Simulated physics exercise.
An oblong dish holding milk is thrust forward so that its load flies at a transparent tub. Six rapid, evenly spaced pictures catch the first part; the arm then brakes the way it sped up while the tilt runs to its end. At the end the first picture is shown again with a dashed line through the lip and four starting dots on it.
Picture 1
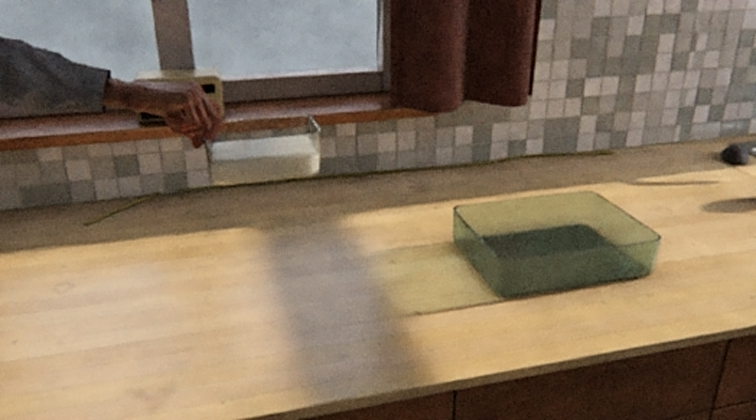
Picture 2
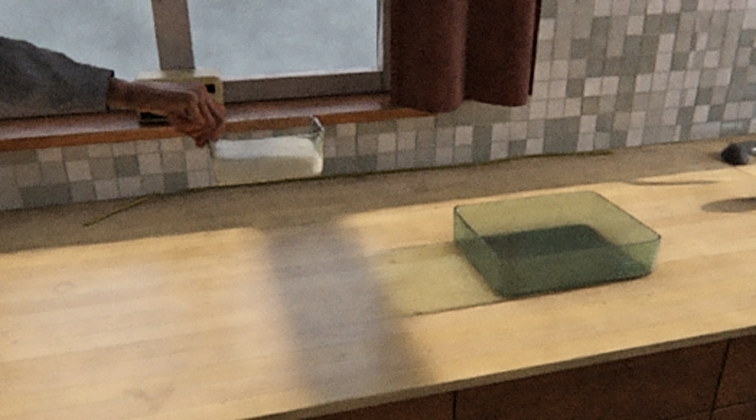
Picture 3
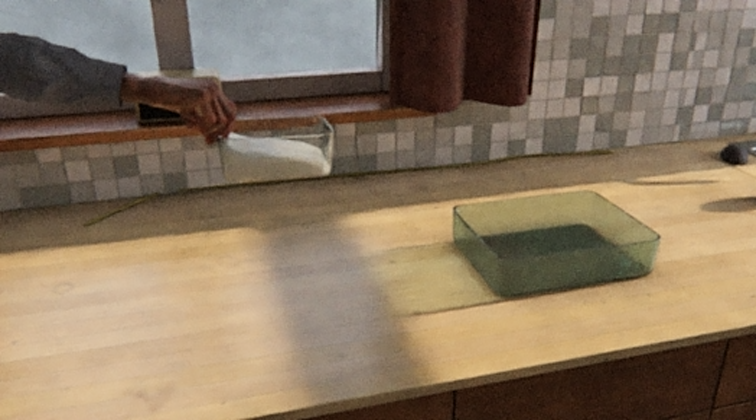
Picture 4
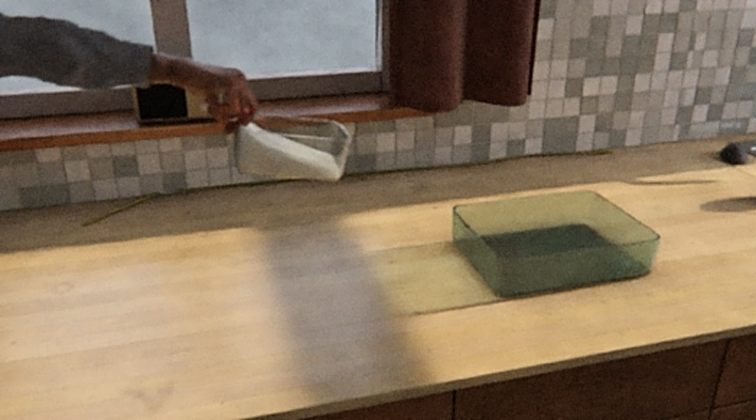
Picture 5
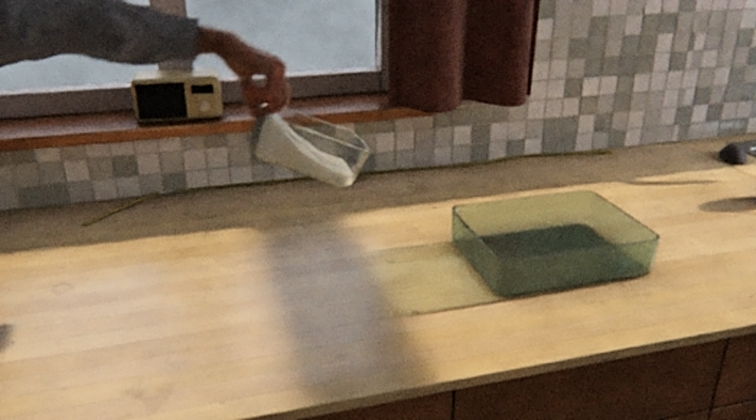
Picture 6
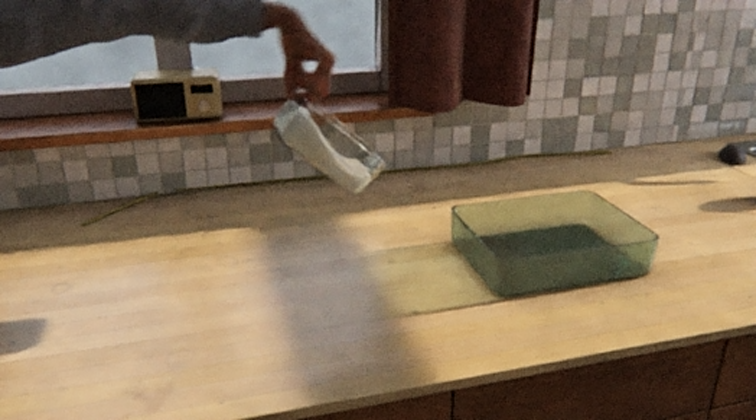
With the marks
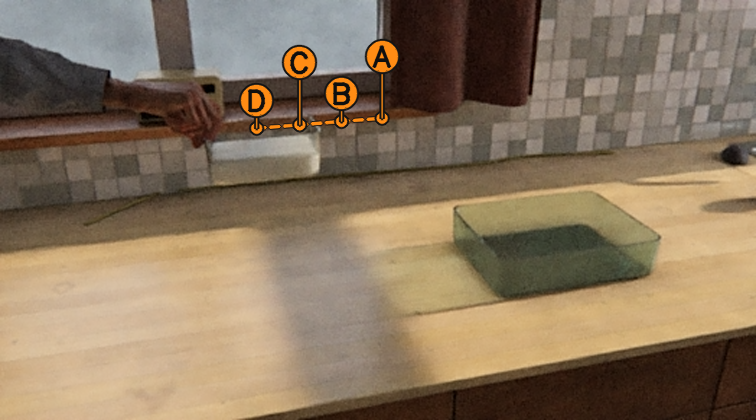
On a sunlit wooden counter below a window, a hand at the left holds a clear oblong dish of milk upright, with a transparent green tub standing to the right. The hand moves the dish rightward, tilting it slightly, then steeply toward the tub, while the milk shifts to its lower end.
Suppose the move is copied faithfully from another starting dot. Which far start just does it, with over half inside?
The limit is B.
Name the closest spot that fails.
The answer is C.
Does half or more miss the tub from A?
No, not at all.
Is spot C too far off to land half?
Yes.
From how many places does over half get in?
Two of them.
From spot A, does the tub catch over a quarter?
Yes.
On the marked copy, A at (382, 118); B at (341, 121); C at (299, 124); D at (256, 128).
With A, about 81 % lands in the tub, 3 % falls short and 16 % goes beside or beyond.
With B, about 61 % lands in the tub, 26 % falls short and 13 % goes beside or beyond.
With C, about 25 % lands in the tub, 68 % falls short and 7 % goes beside or beyond.
With D, about 1 % lands in the tub, 98 % falls short.
